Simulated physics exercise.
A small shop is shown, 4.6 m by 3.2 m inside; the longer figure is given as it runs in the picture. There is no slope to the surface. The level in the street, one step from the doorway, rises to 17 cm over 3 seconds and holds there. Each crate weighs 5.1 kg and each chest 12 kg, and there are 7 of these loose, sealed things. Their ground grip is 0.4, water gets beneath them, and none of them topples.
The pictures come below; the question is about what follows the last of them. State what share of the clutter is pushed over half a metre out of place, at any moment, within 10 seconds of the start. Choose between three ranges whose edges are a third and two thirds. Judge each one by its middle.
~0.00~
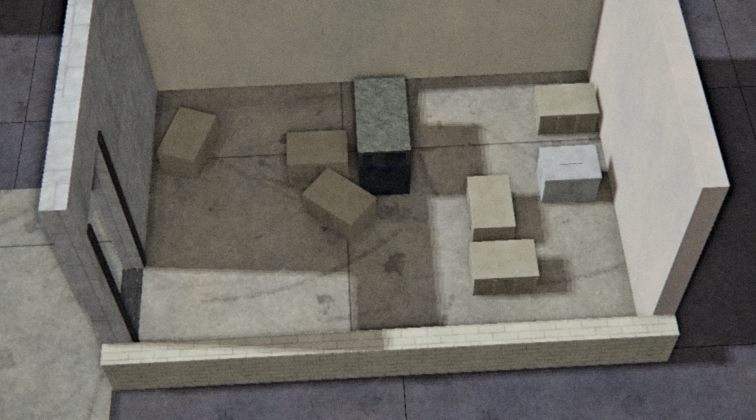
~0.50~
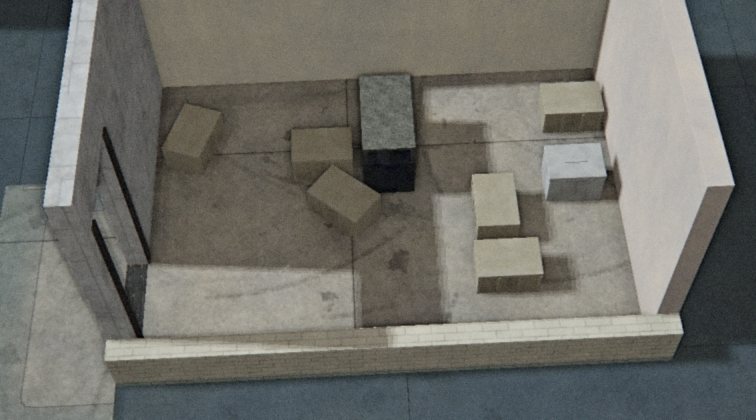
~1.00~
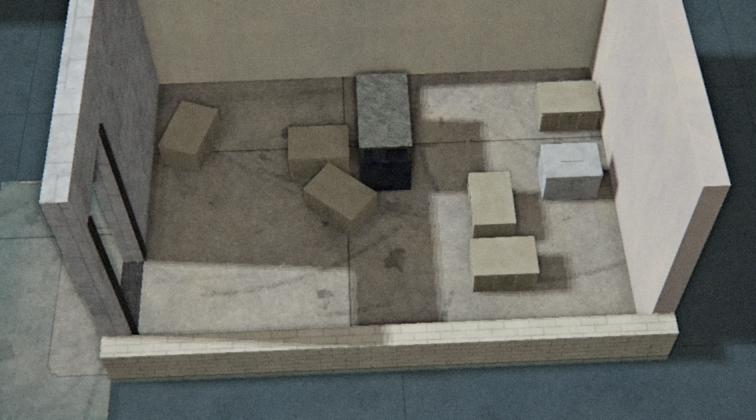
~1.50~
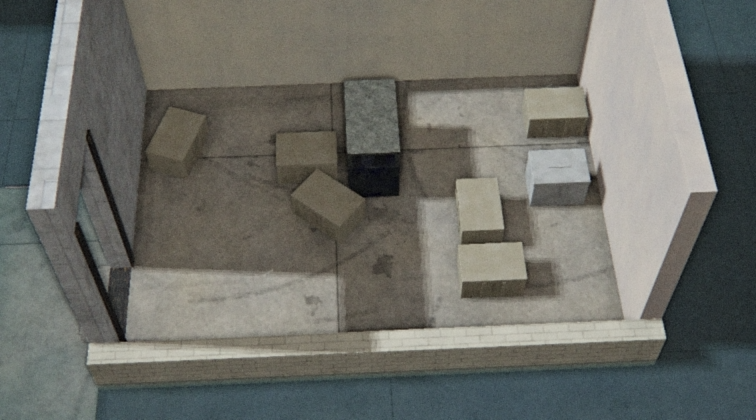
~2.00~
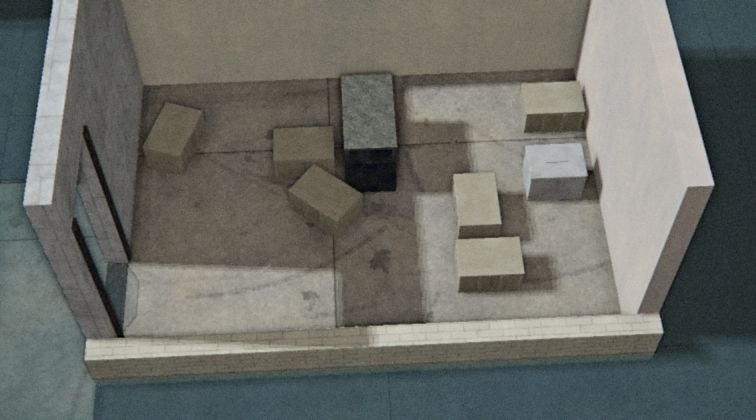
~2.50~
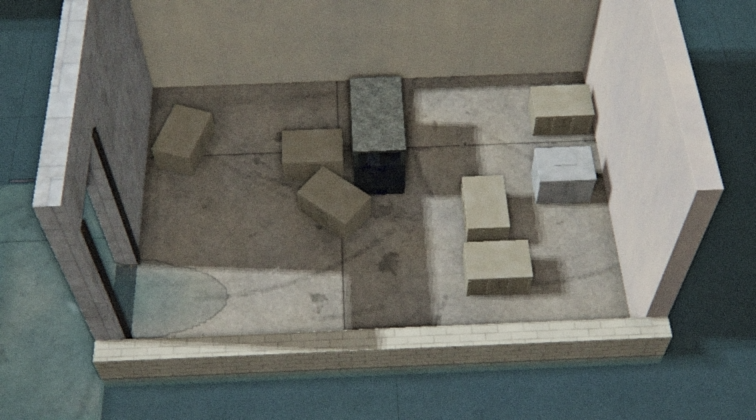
The range is the highest, two thirds or more.
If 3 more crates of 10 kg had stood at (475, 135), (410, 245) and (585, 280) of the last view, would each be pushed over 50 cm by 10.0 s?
Result by item, in order: Inside the cutoff, beyond the cutoff, beyond the cutoff.
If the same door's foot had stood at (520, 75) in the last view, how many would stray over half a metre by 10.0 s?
Then 4.
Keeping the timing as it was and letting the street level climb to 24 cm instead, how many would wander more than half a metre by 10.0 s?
The count would be 6.
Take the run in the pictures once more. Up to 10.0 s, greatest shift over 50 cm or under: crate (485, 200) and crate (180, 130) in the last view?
The first is beyond the limit and the second is within the limit.
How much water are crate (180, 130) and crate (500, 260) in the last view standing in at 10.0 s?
Close to 2 and 7 centimetres.
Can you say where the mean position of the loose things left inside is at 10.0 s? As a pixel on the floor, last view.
It works out to somewhere near (421, 127) on the floor.
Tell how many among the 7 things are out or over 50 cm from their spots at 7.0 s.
Count then: 3.
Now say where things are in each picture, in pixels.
In the first frame, a crate at (187, 134), on the bottom; a crate at (491, 201), on the bottom; water covers 0.0 m2; 0 of 7 have shifted.
In the second frame, a crate at (192, 130) rests on the ground; a crate at (496, 199), on the bottom; 0.0 m2 under water; 0 of 7 have shifted.
In the third frame, a crate at (188, 127), on the bottom; a crate at (492, 198), on the bottom; water covers 0.0 m2; 0 of 7 have shifted.
In the fourth frame, a crate at (176, 133), on the bottom; a crate at (480, 204) rests on the ground; 0.0 m2 under water; 0 of 7 have shifted.
In the fifth frame, a crate at (173, 129) rests on the ground; a crate at (477, 199) rests on the ground; 0.0 m2 under water; 0 of 7 have shifted.
In the sixth frame, a crate at (182, 131) rests on the ground; a crate at (486, 201) rests on the ground; water covers 0.5 m2; 0 of 7 have shifted.
After 3.5 s 0 of 7 are over 50 cm from their spots; 0 afloat.
After 4.5 s 0 of 7 are over 50 cm from their spots; 0 afloat.
After 7.0 s 3 of 7 are over 50 cm from their spots; 4 afloat.
After 10.0 s 6 of 7 are over 50 cm from their spots, and 6 have been at some point; 6 afloat.
